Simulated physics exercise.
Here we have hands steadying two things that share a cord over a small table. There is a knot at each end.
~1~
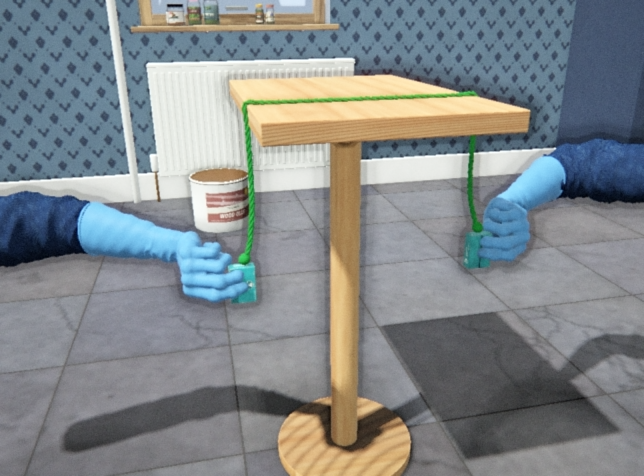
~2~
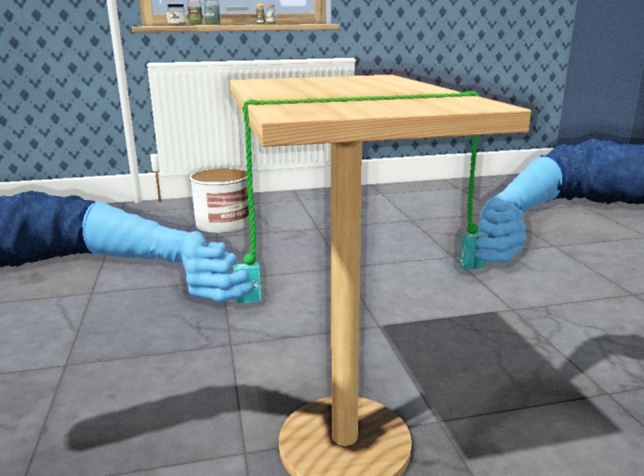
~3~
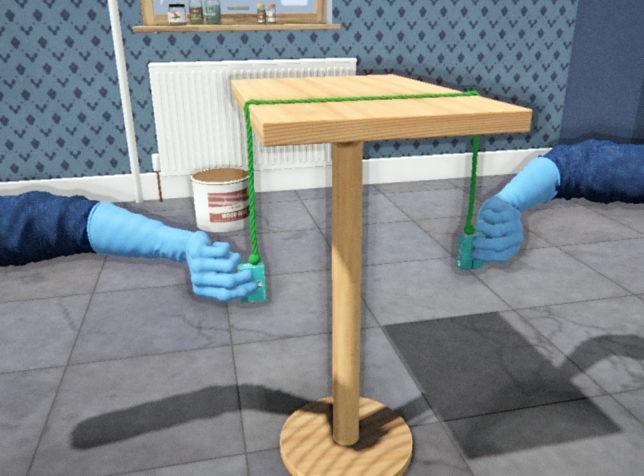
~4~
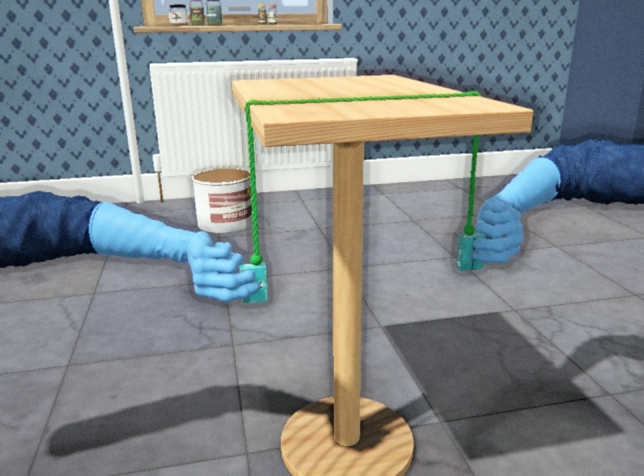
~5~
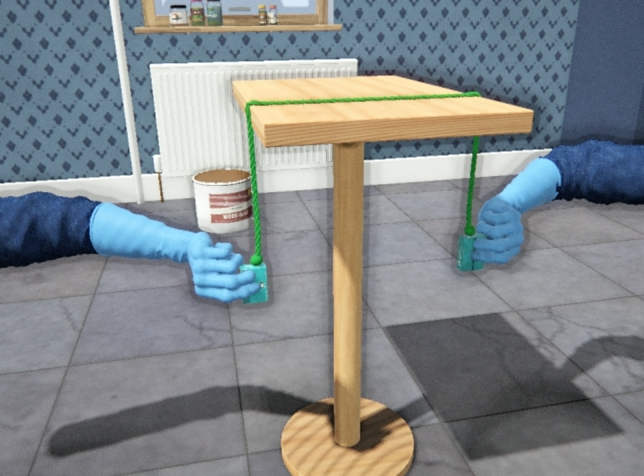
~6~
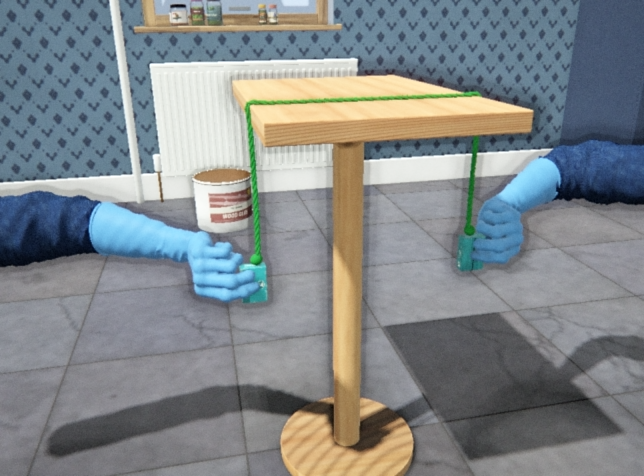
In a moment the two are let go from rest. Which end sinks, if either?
As it turns out, the cord stays as it is.
Then, 0.24 s later than the last view, left matchbox where it was near (257, 285); right matchbox where it was near (468, 254).
Then, 0.64 s later than the last view, left matchbox where it was near (263, 284); right matchbox where it was near (463, 255).
Then, 1.30 s later than the last view, left matchbox where it was near (259, 285); right matchbox where it was near (466, 254).
Finally, left matchbox where it was near (258, 285); right matchbox where it was near (468, 254). The cord hangs still.
